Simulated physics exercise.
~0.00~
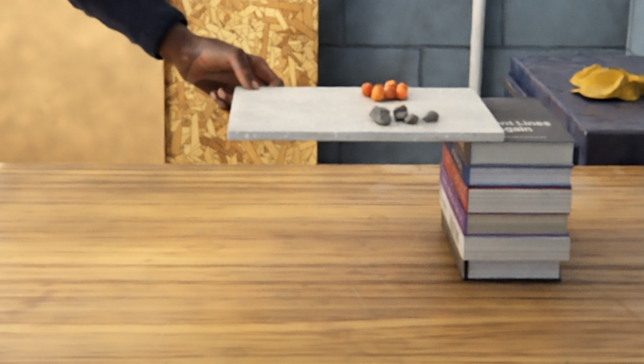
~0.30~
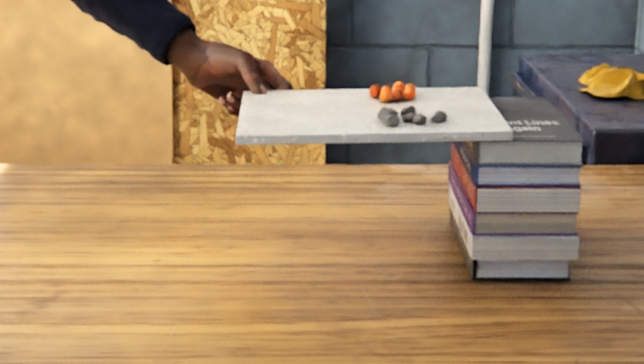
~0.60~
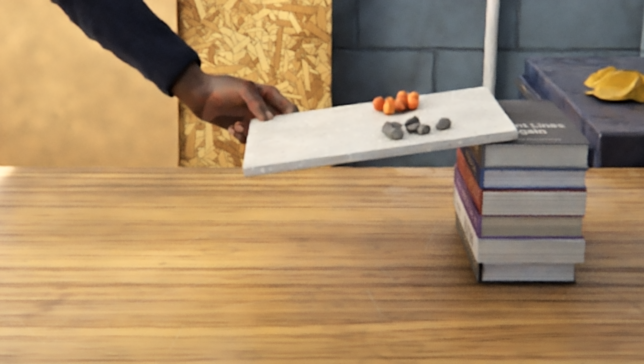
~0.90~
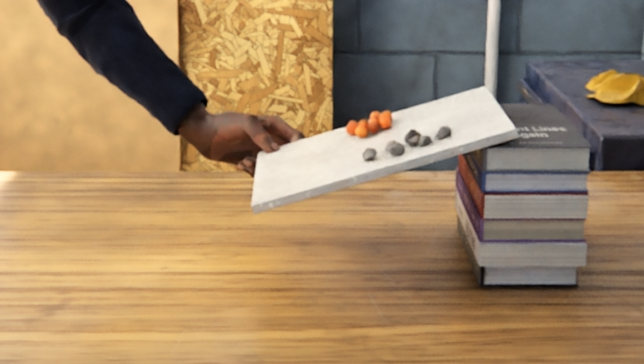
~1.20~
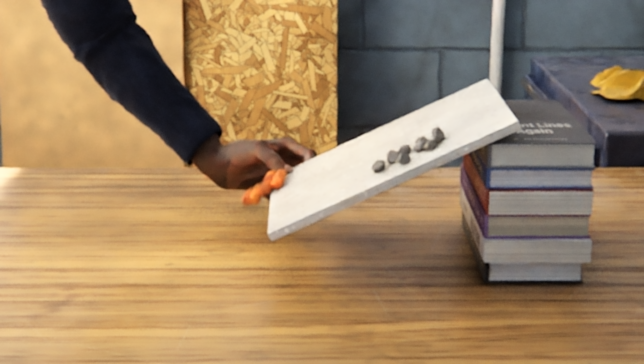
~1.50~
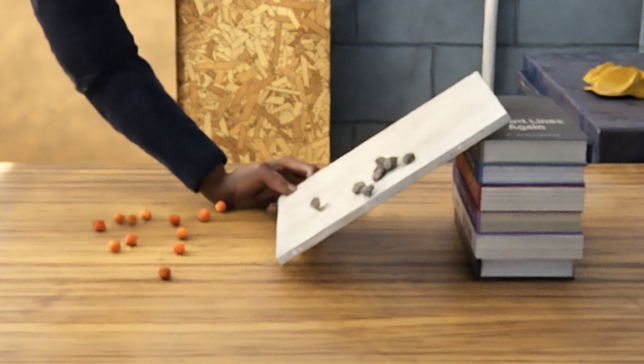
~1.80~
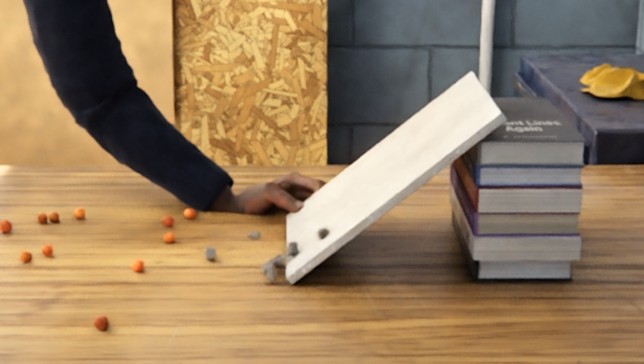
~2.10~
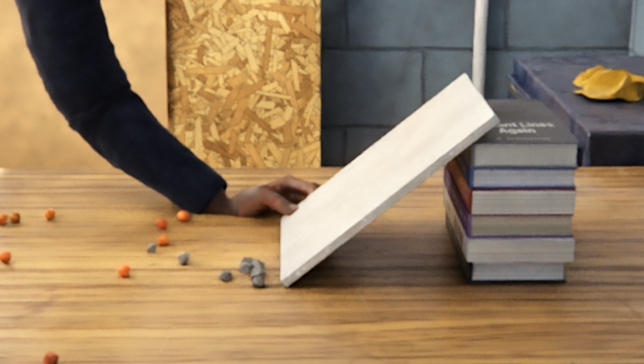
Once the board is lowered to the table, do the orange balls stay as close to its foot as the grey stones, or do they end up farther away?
They end up farther away. The orange balls scatter well out to the left across the table, while most of the grey stones stop near the foot of the board.
